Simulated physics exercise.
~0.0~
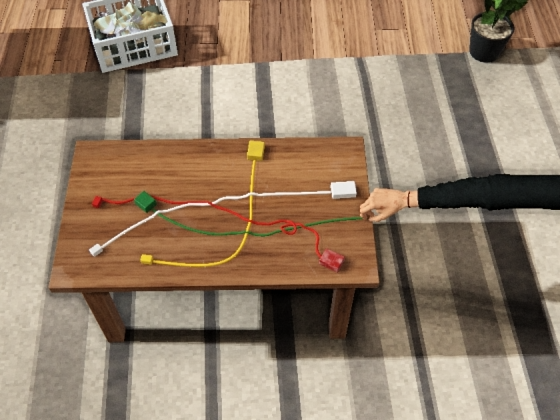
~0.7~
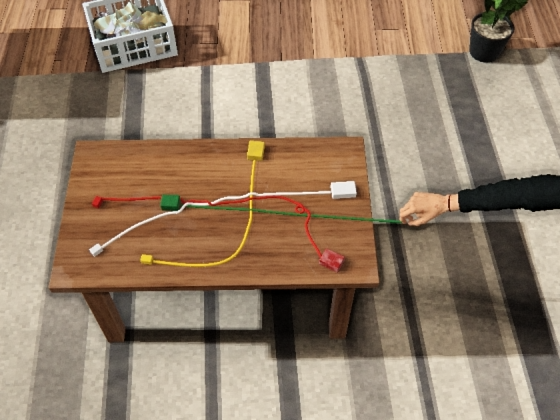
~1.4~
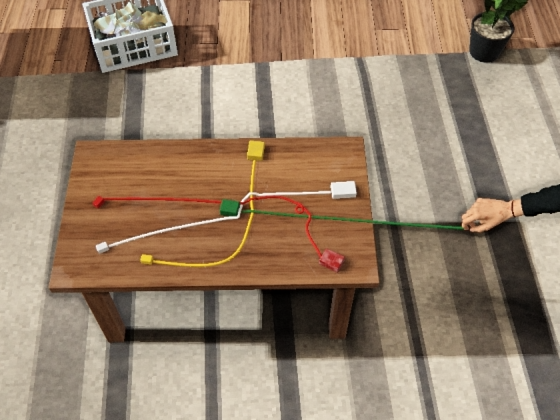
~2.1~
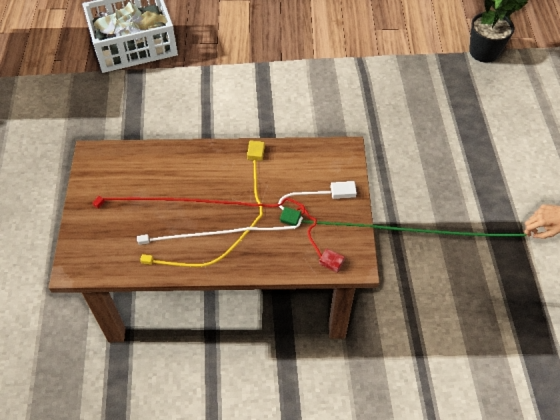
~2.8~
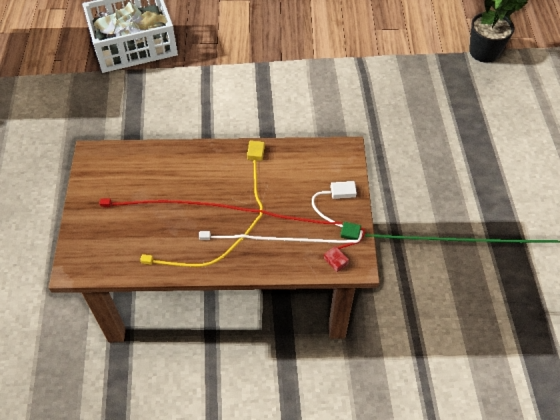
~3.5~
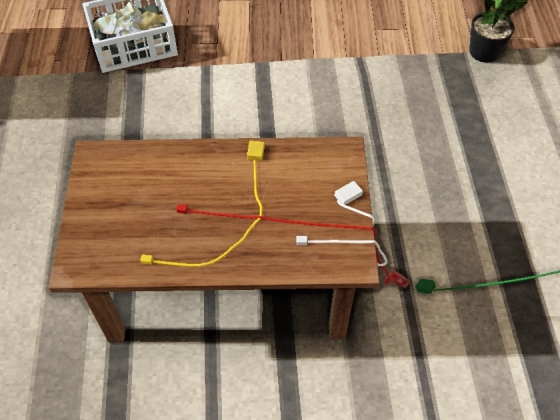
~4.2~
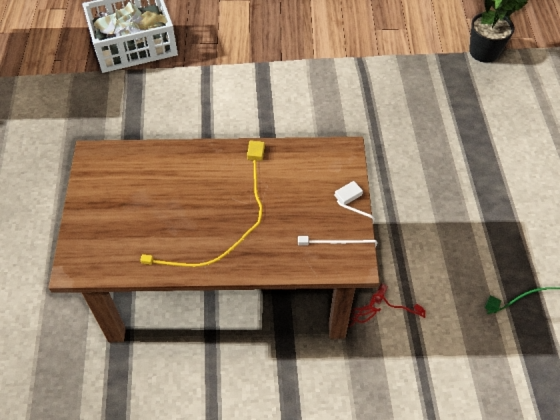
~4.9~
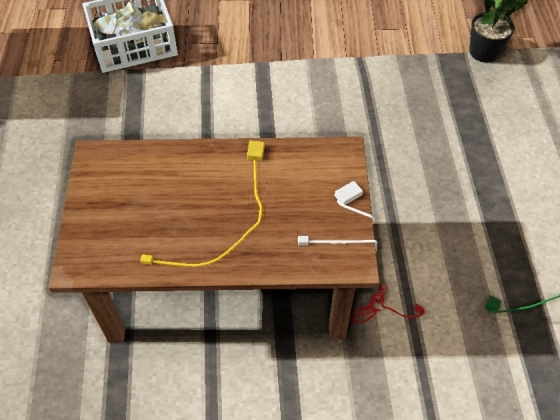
Green cable pulled by a hand off a wooden table's right edge, dragging the red one down too, white and yellow staying.
